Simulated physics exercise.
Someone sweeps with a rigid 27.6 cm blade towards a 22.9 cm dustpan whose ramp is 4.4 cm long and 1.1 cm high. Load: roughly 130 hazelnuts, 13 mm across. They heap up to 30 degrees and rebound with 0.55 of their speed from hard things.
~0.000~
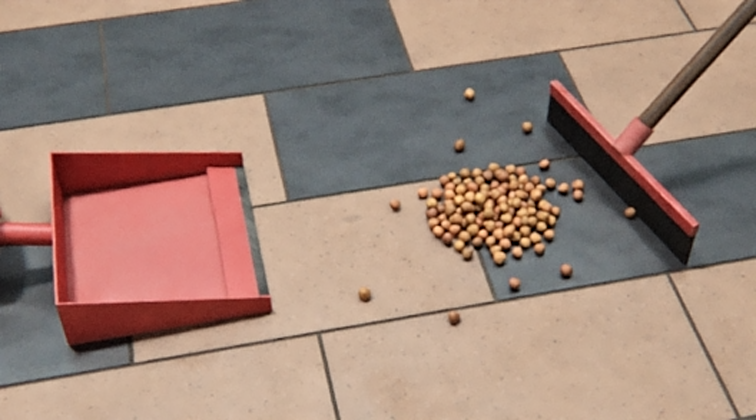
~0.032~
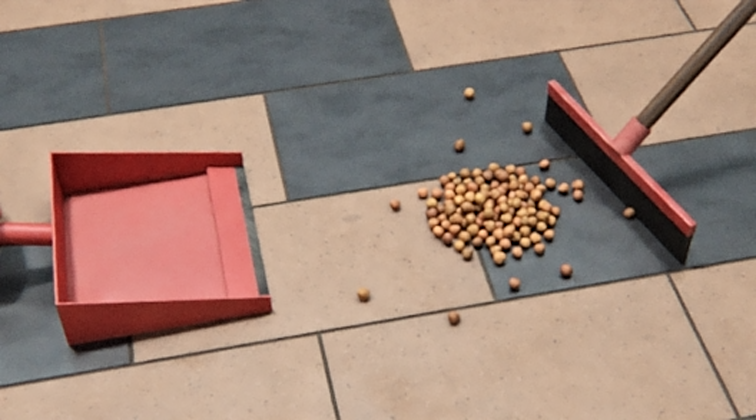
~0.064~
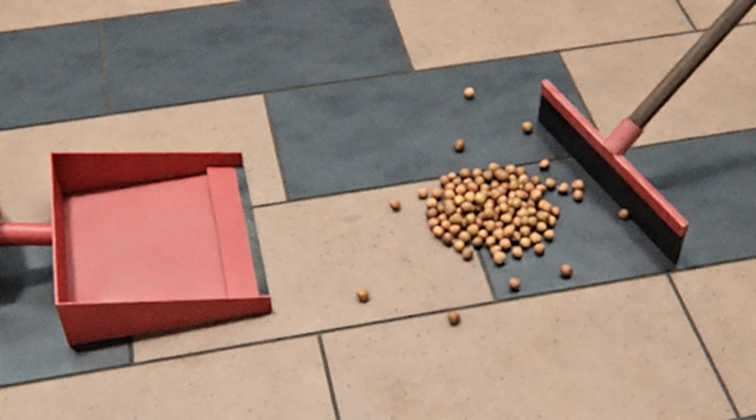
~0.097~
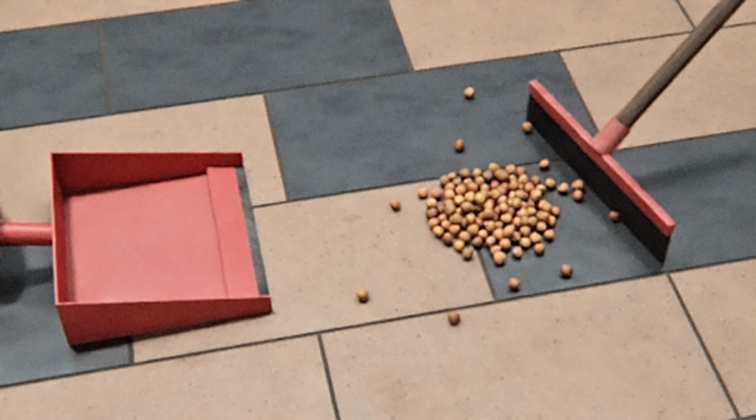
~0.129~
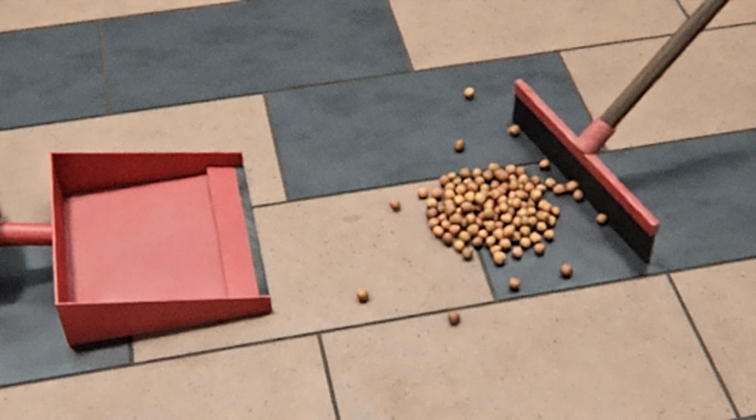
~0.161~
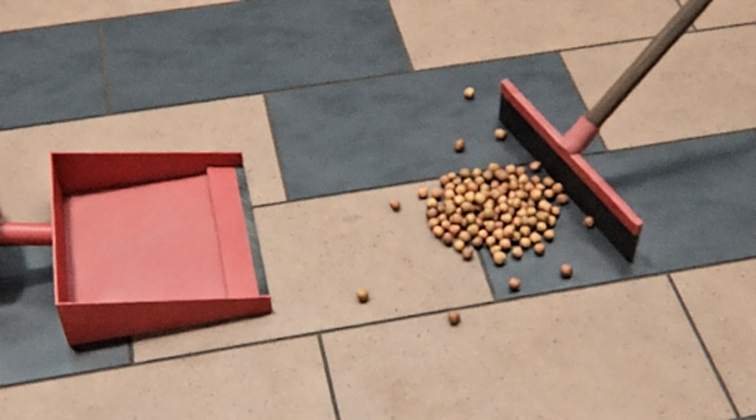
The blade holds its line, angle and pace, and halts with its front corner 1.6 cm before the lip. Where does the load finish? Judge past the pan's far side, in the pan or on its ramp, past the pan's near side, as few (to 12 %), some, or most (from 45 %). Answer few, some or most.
Far side few, pan few, near side some.
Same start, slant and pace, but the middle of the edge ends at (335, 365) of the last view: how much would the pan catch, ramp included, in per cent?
About 10 per cent.
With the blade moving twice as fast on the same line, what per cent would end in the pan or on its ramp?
In that case some 30 per cent.
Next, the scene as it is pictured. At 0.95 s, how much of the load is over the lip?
About 5 per cent by then.
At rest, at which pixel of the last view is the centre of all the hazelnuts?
Around (293, 261).
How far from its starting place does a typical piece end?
About 24 cm.
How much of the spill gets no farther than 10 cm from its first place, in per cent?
About 5 per cent.
After 0.45 s, middle of the blade 22 cm from the lip; 0 % over the lip, far side 0 %, near side 10 %.
Then, at 0.64 s, middle of the blade 11 cm from the lip; 0 % over the lip, far side 0 %, near side 20 %.
After 0.95 s, middle of the blade 6 cm from the lip; 5 % over the lip, far side 5 %, near side 25 %.
By 1.6 s all is still; far side 5 %, pan 5 %, near side 25 %, in front of the lip or behind the blade 65 %.
